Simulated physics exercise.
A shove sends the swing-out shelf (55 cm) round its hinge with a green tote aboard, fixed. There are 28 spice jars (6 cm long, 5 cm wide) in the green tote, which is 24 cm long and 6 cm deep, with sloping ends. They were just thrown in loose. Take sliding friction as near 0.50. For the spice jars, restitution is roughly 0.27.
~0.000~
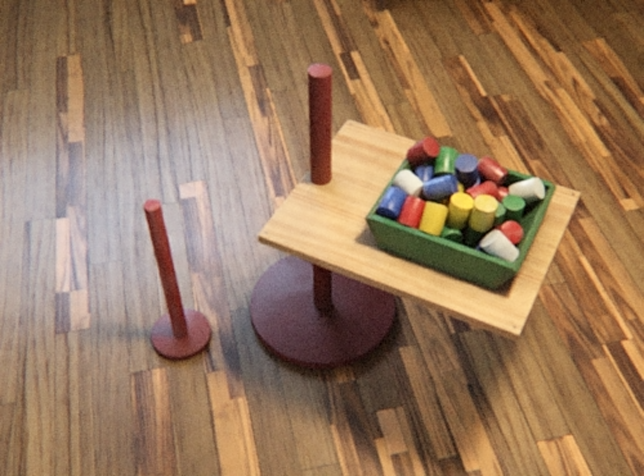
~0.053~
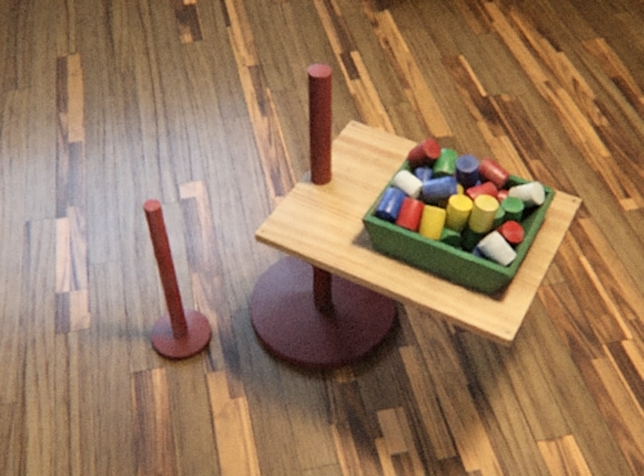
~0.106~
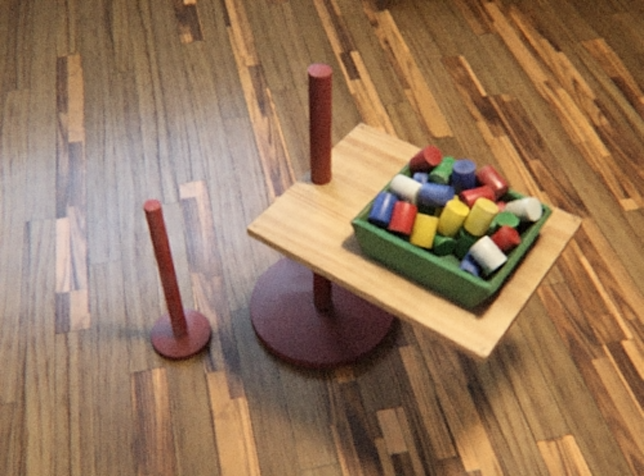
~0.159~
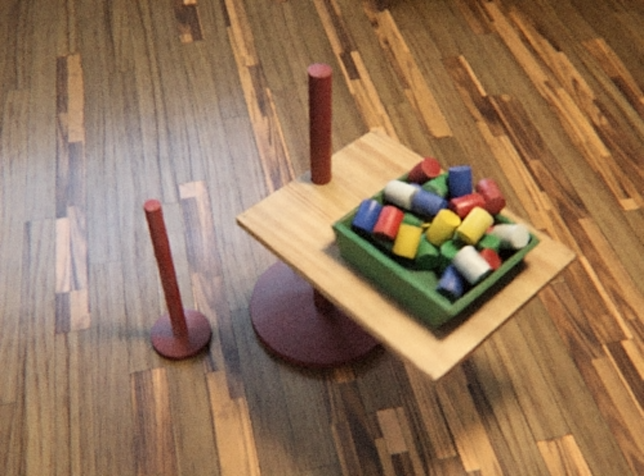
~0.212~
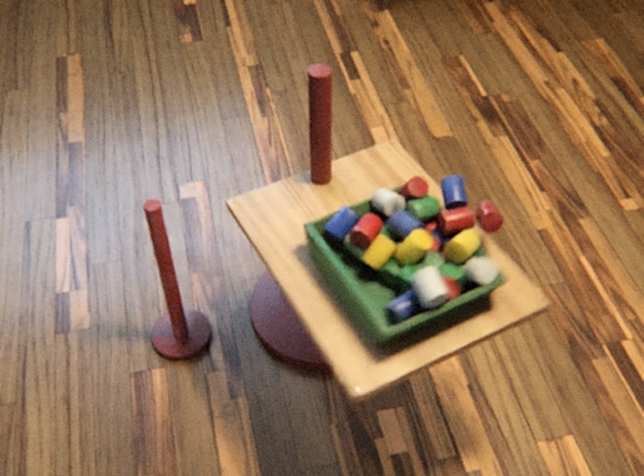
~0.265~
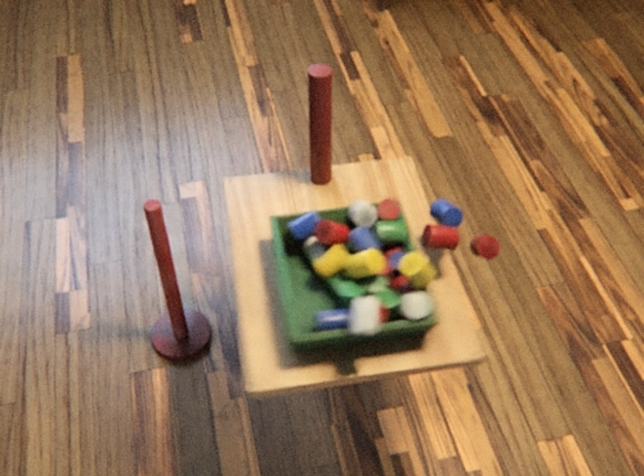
A wooden shelf swings clockwise toward the viewer, and several jars leave its green tote.
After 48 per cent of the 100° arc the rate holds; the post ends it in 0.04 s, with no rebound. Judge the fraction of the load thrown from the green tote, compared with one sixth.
The fraction thrown is above one sixth.
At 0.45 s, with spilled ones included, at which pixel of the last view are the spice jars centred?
Centre: Around (197, 255) px.
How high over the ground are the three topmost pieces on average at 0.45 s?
Their middles sit some 62 cm up.
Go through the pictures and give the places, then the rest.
In the first picture (places track the rim corner closest to us here), green tote (514, 266); 0° round; all still inside.
The second picture shows green tote (508, 272); 2° round.
The third picture shows green tote (489, 287); 9° round.
The fourth picture shows green tote (451, 309); 19° round; 1 out, the lowest jar at (490, 196).
The fifth picture shows green tote (386, 330); 34° round; 2 out, the lowest jar at (488, 217).
The sixth picture shows green tote (294, 336); 53° round; 3 out, the lowest jar at (485, 247).
After 0.37 s, the shelf hits the red post.
After 0.45 s, the green tote is down by 6 of 28.
After 0.57 s, the green tote is down by 12 of 28.
After 0.79 s, the green tote is down by 13 of 28.
When it is over (at 1.22 s), the green tote is down by 13 of 28. Asked share, 13 of 28, 46 per cent.
